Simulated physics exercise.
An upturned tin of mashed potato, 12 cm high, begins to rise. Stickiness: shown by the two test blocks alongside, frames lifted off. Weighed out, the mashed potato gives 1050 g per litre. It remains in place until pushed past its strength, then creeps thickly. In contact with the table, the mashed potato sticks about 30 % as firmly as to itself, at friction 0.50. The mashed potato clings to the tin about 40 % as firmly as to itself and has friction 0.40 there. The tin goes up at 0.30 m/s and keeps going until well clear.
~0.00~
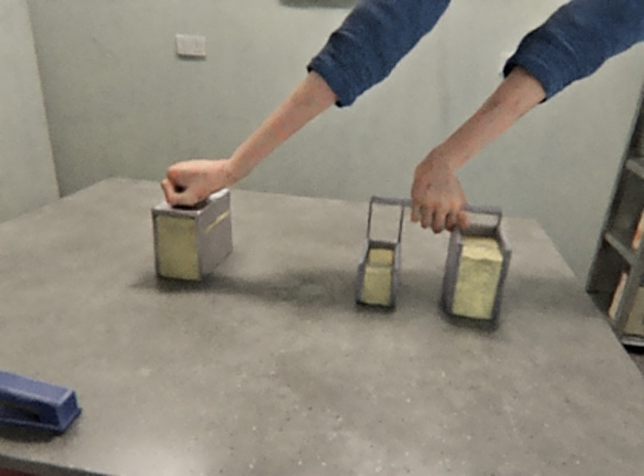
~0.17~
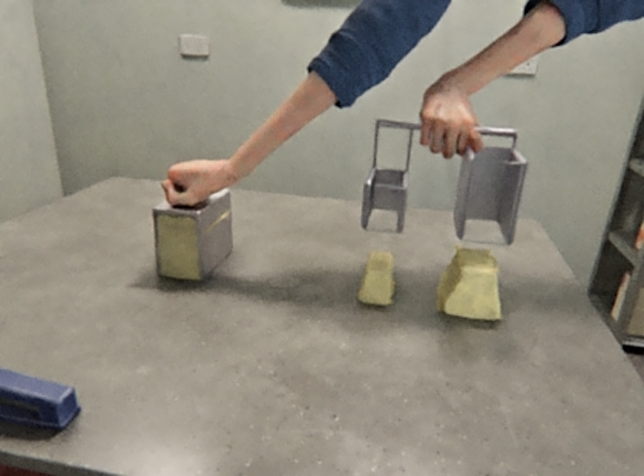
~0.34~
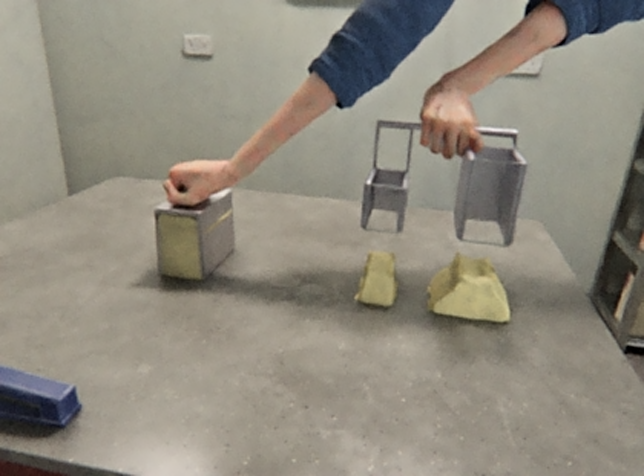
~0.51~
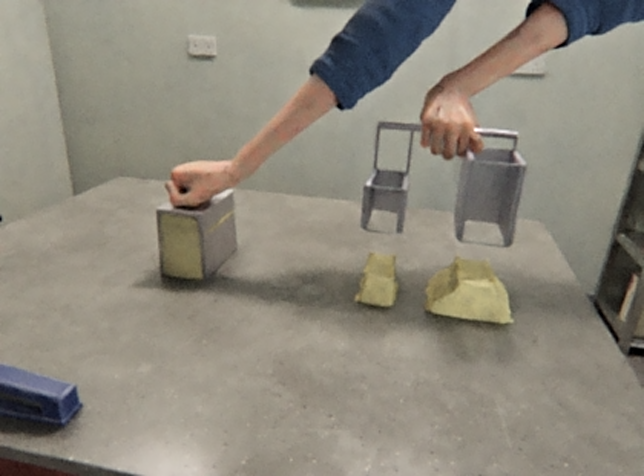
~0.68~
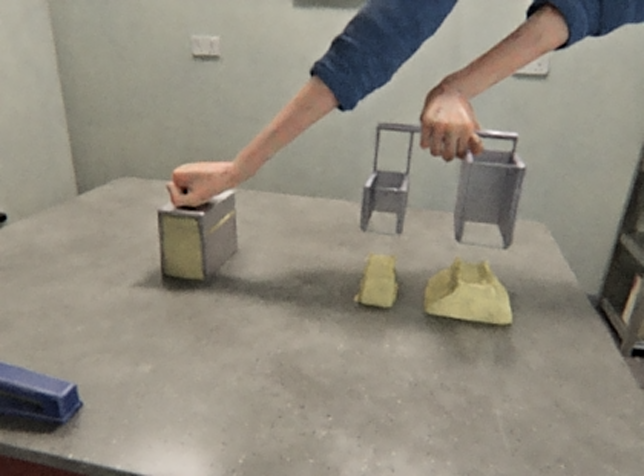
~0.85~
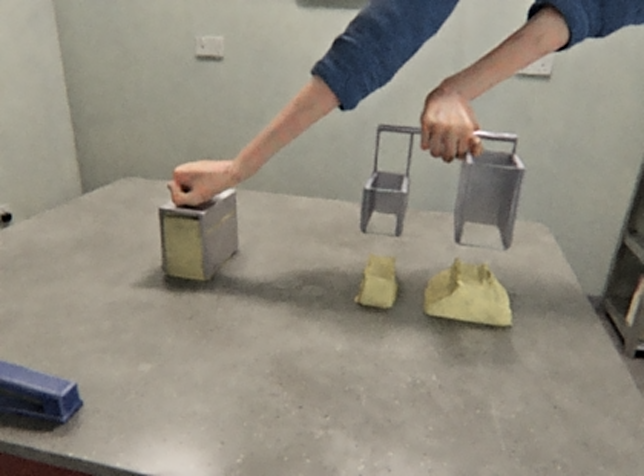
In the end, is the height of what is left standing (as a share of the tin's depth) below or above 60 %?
Measured against the tin's depth, what remains is short of 60 %.
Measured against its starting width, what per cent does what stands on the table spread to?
I'd put it at some 230 %.
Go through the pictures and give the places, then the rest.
The first frame shows top corner of the tin at (156, 213), not yet moved; crest of the mashed potato at (191, 219); block heights 6.2 cm, 11 cm (left to right).
The second frame shows top corner of the tin at (156, 213), not yet moved; crest of the mashed potato at (192, 219); block heights 5.9 cm, 8.8 cm (left to right).
The third frame shows top corner of the tin at (158, 213), not yet moved; crest of the mashed potato at (193, 219); block heights 5.8 cm, 7.3 cm (left to right).
The fourth frame shows top corner of the tin at (160, 213), not yet moved; crest of the mashed potato at (194, 220); block heights 5.7 cm, 7.0 cm (left to right).
The fifth frame shows top corner of the tin at (161, 214), not yet moved; crest of the mashed potato at (195, 220); block heights 5.6 cm, 6.8 cm (left to right).
The sixth frame shows top corner of the tin at (162, 212), moved 4 mm; crest of the mashed potato at (196, 221); block heights 5.6 cm, 6.8 cm (left to right).
After 1.11 s, the tin is up by 7.8 cm.
After 1.41 s, the tin is up by 17 cm; what stands on the table is 58 % of the tin's depth.
After 1.71 s, the tin is up by 24 cm; what stands on the table is 56 % of the tin's depth.
After 2.01 s, the tin is up by 24 cm; what stands on the table is 55 % of the tin's depth.
After 2.11 s, the tin is up by 24 cm; what stands on the table is 55 % of the tin's depth.
